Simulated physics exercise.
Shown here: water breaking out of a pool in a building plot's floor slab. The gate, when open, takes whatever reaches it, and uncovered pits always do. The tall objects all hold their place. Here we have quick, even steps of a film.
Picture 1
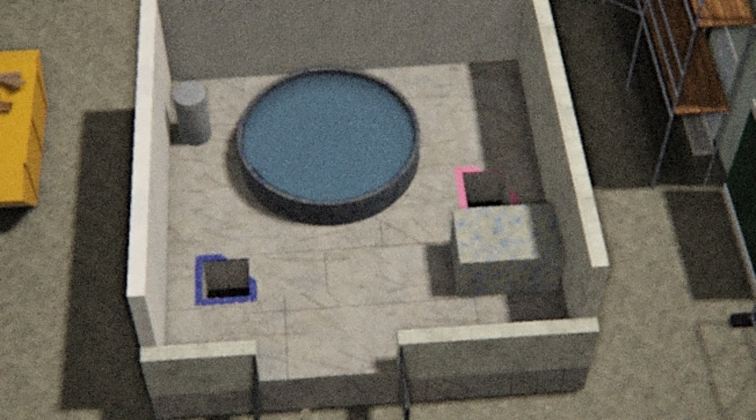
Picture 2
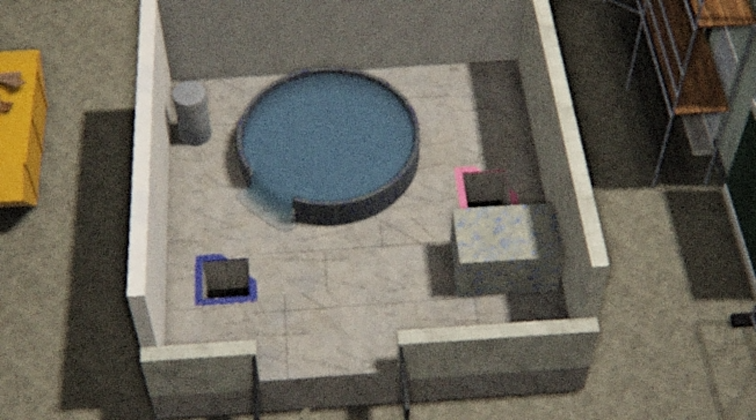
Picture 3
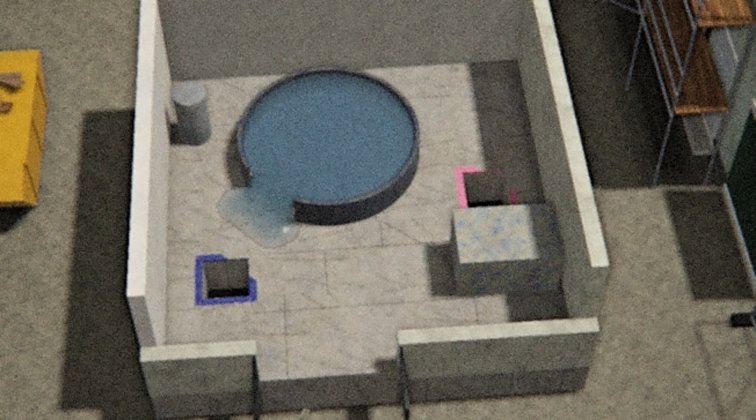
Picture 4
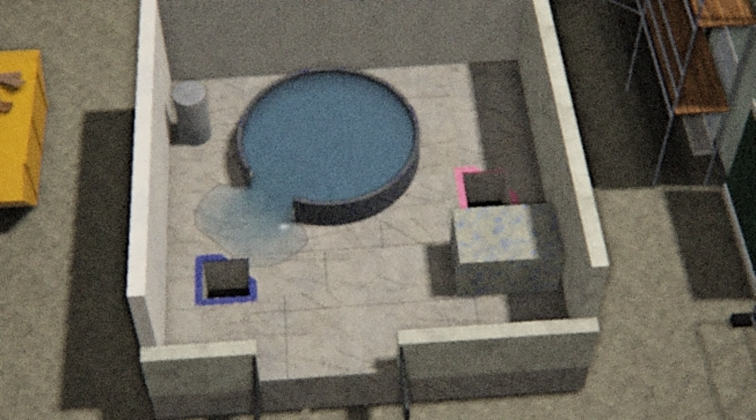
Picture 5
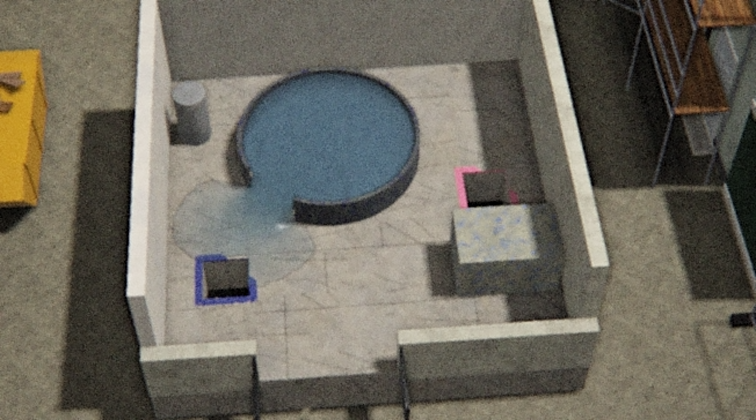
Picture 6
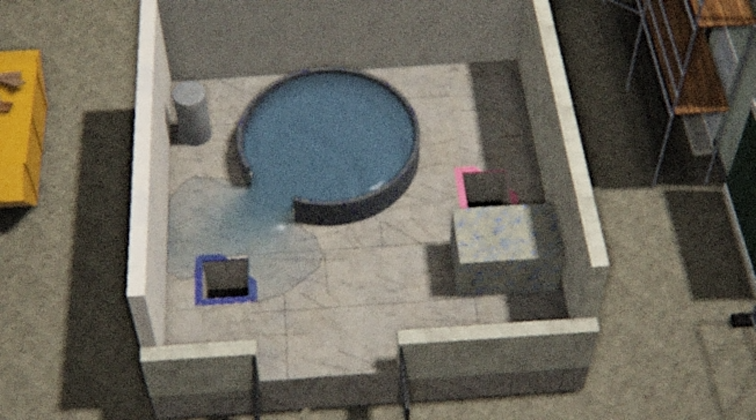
A walled building plot with a pale tiled floor is seen from above at an angle by a still camera, with an opening in its near wall. A round, dark-rimmed blue pool stands near a grey cylinder, a blue-edged dark pit at left, and a pink-edged one beside a speckled block at right. Water breaks from the pool's lower left side and spreads across the floor, reaching around the blue-edged pit.
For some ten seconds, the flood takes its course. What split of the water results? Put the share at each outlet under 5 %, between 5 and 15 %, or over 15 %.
One by one: The gate is likely to claim a middle share of five to fifteen per cent; the blue pit is likely to claim a large share past fifteen per cent; the pink pit is likely to claim a small share beneath five per cent.
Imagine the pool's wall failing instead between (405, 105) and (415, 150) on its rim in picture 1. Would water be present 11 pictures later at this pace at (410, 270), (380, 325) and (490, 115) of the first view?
Well, the first is missed by the spill, the next missed by the spill, the last hit by the spill.
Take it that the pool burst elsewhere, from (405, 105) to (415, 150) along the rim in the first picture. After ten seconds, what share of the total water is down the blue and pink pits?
Blue 2 %, pink 30 %.
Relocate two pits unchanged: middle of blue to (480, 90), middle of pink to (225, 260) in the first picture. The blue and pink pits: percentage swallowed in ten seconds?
Estimated shares - blue: 0 %; pink: 40 %.
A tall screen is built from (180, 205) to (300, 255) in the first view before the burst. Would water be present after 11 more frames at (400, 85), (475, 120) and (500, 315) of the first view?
Taken in turn, the three points are unsoaked, unsoaked and unsoaked.
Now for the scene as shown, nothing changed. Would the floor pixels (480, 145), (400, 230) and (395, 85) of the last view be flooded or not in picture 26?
One by one: Left dry / left dry / left dry.
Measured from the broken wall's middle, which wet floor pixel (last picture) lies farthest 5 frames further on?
Near (166, 364).
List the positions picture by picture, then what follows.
The round tank at (329, 136) is whole and still, in the first picture.
Water pours out at (270, 199) and has run to (244, 192), in the second picture.
The front is at (223, 205), out from the gap at (270, 200), in the third picture.
The front is at (201, 223), out from the gap at (270, 200), in the fourth picture.
Water pours out at (270, 200) and has run to (180, 231), in the fifth picture.
The front is at (168, 264), out from the gap at (270, 200), in the sixth picture.
A moment on, water covers 20 % of the floor; the gate 0 %, the blue pit 4 %, the pink pit 0 %.
Next, water covers 25 % of the floor; the gate 0 %, the blue pit 8 %, the pink pit 0 %.
Then, water covers 30 % of the floor; the gate 2 %, the blue pit 14 %, the pink pit 0 %.
Later, water covers 55 % of the floor; the gate 6 %, the blue pit 24 %, the pink pit 0 %.
In the end, water covers 70 % of the floor; the gate 10 %, the blue pit 33 %, the pink pit 0 %.
